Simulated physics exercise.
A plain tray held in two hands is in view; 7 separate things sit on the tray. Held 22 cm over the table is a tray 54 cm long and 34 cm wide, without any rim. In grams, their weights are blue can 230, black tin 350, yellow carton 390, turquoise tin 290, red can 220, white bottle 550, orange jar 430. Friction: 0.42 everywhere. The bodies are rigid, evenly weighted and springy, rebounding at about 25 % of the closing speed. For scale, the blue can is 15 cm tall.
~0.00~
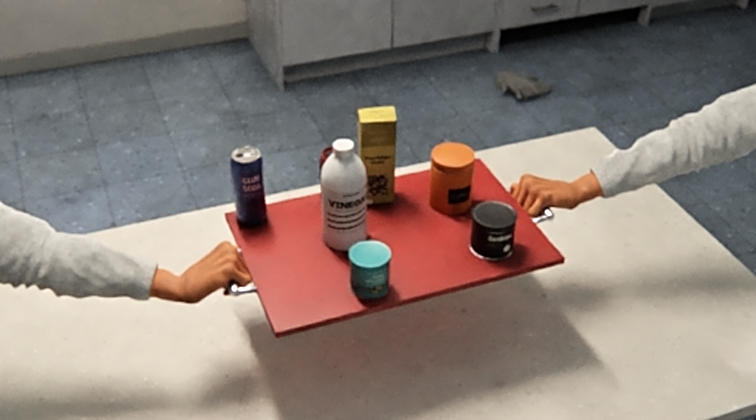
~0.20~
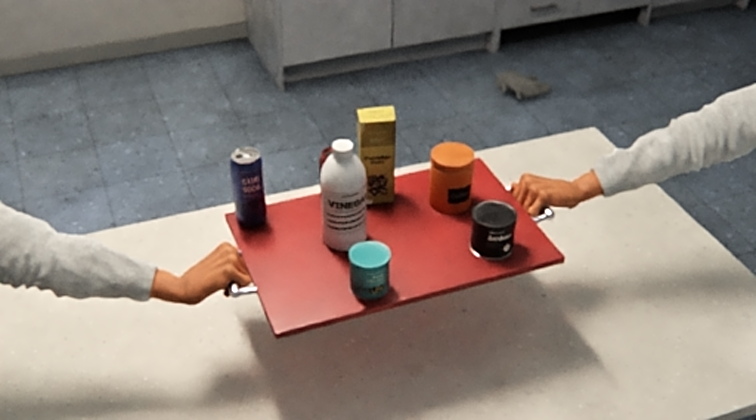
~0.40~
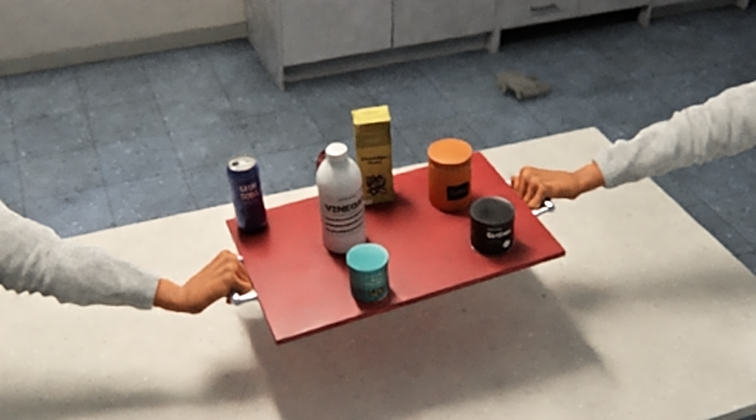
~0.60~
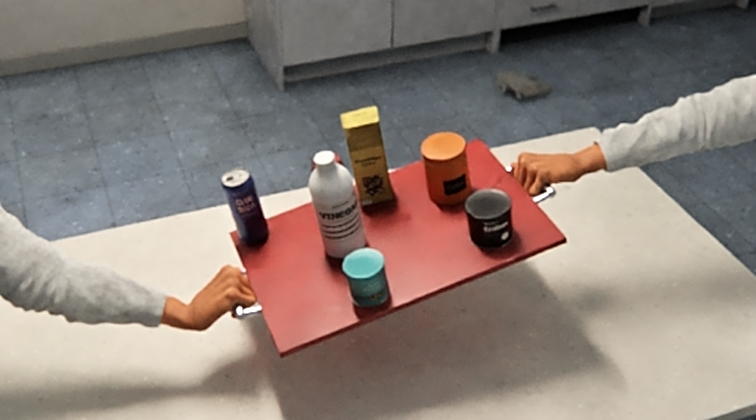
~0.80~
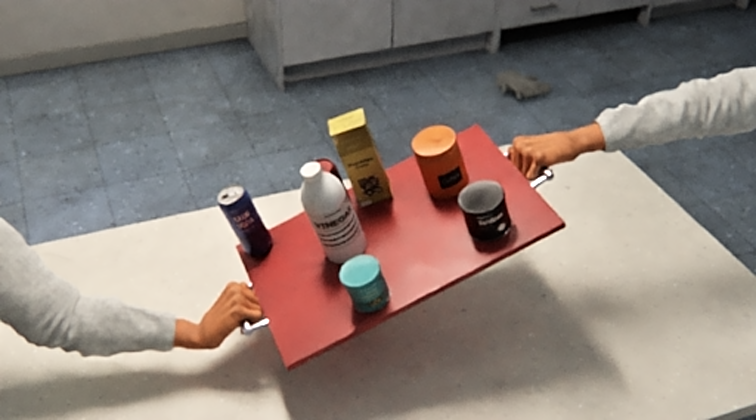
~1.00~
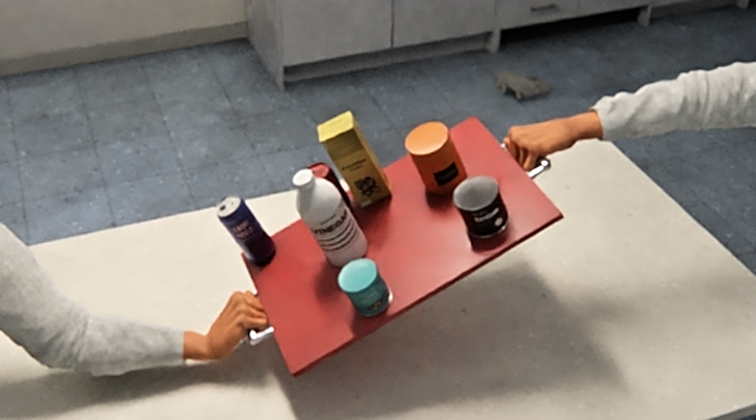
In the video, two hands hold a red tray carrying a white bottle, a yellow carton, cans and other containers above a table, level at first, then steadily tilt it left side down while the items lean with it.
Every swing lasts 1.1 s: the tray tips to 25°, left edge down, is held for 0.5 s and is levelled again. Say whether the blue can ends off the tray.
It does not make it.
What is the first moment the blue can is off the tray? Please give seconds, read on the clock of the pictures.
It happens at about 1.3 s.
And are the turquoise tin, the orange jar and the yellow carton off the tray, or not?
Afterwards, the turquoise tin leaves its support, the orange jar stays on its support, and the yellow carton leaves its support.
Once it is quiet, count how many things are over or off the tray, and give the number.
My answer is 5.
After 1.70 s, tray at 25°, left edge down; blue can and yellow carton now off the tray; red can on its side; orange jar moved 12 cm.
After 2.10 s, tray at 18°, left edge down; turquoise tin, red can and white bottle now off the tray; orange jar moved 26 cm; black tin moved 25 cm.
In the end (3.3 s), off the tray, blue can, yellow carton, turquoise tin, red can and white bottle; not toppled but over 5 cm from the start, black tin and orange jar. At the end, from the last picture's camera, blue can near (224, 299).
